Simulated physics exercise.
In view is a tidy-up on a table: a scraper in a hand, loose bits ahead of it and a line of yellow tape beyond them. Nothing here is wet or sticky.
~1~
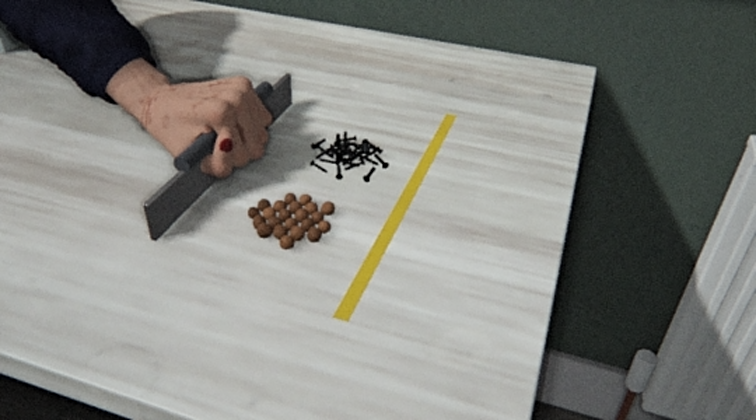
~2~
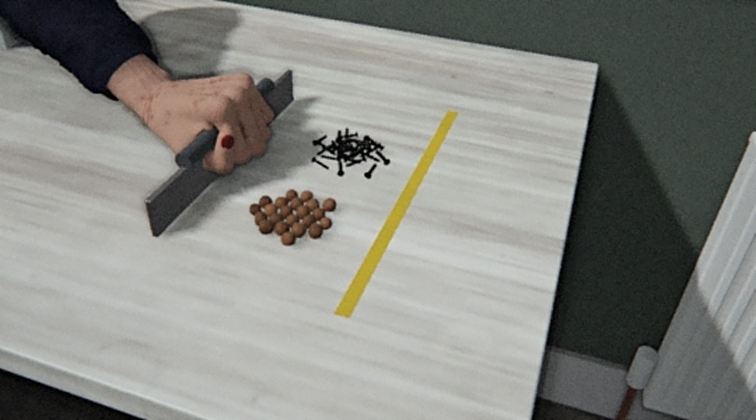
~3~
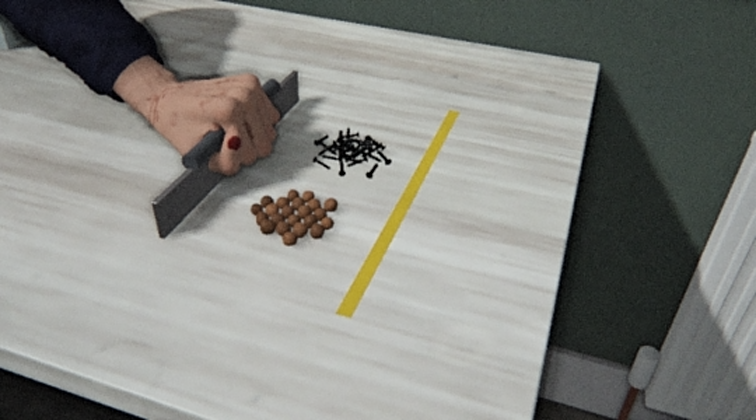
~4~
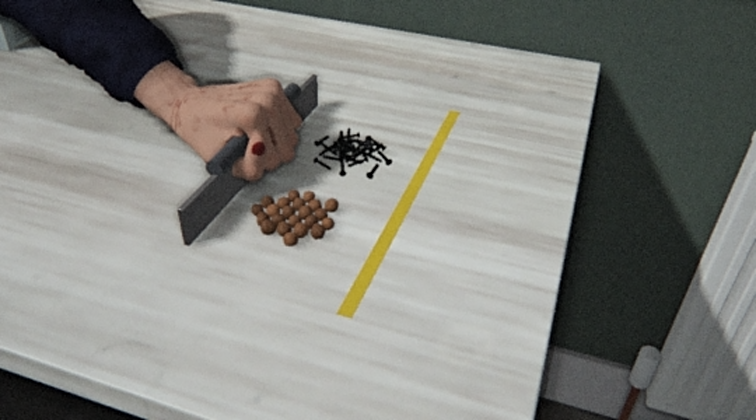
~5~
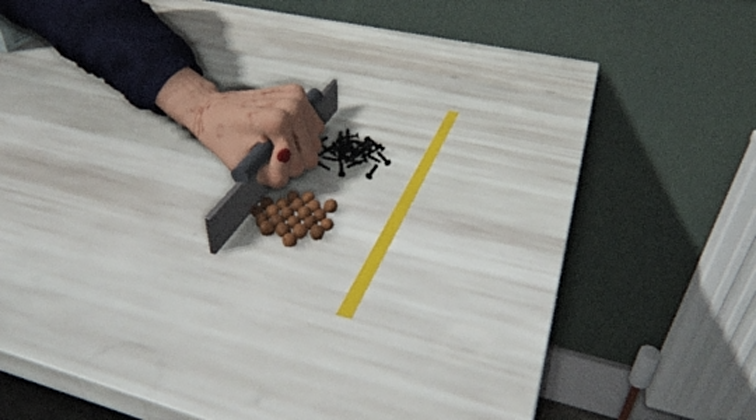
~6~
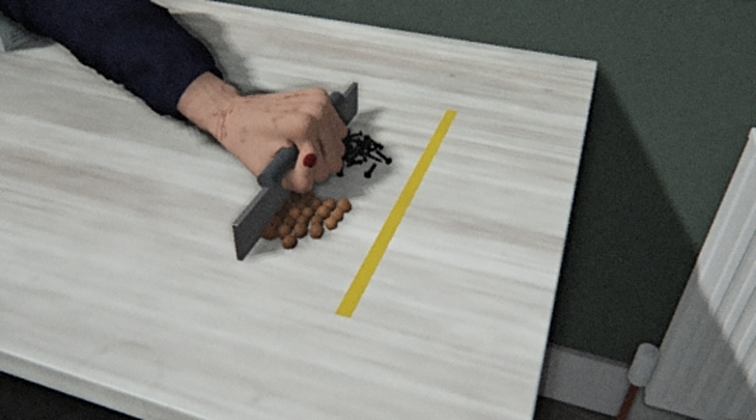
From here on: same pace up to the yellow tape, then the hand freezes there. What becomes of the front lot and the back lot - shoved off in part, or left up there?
Here the front lot is left up there, the back lot is left up there.
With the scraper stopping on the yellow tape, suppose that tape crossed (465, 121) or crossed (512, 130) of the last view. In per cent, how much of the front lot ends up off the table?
First stop: Around 0 per cent off. Second stop: Around 0 per cent off.
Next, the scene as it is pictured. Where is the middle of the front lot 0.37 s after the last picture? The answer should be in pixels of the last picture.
Its centre is near (356, 226).
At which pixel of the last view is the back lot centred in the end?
At about (444, 174).
Then, 0.37 s on from there, scraper still moving, near (363, 153); front lot all on the table, its front near (388, 230); back lot all on the table, its front near (412, 172).
Then, 0.76 s on from there, scraper stopped at the yellow tape; front lot all on the table, its front near (449, 242); back lot all on the table, its front near (460, 189).
Then, 1.04 s on from there, scraper stopped at the yellow tape; front lot all on the table, its front near (451, 242); back lot all on the table, its front near (474, 191).
In the end, scraper stopped at the yellow tape; front lot all on the table, its front near (451, 242); back lot all on the table, its front near (474, 191).
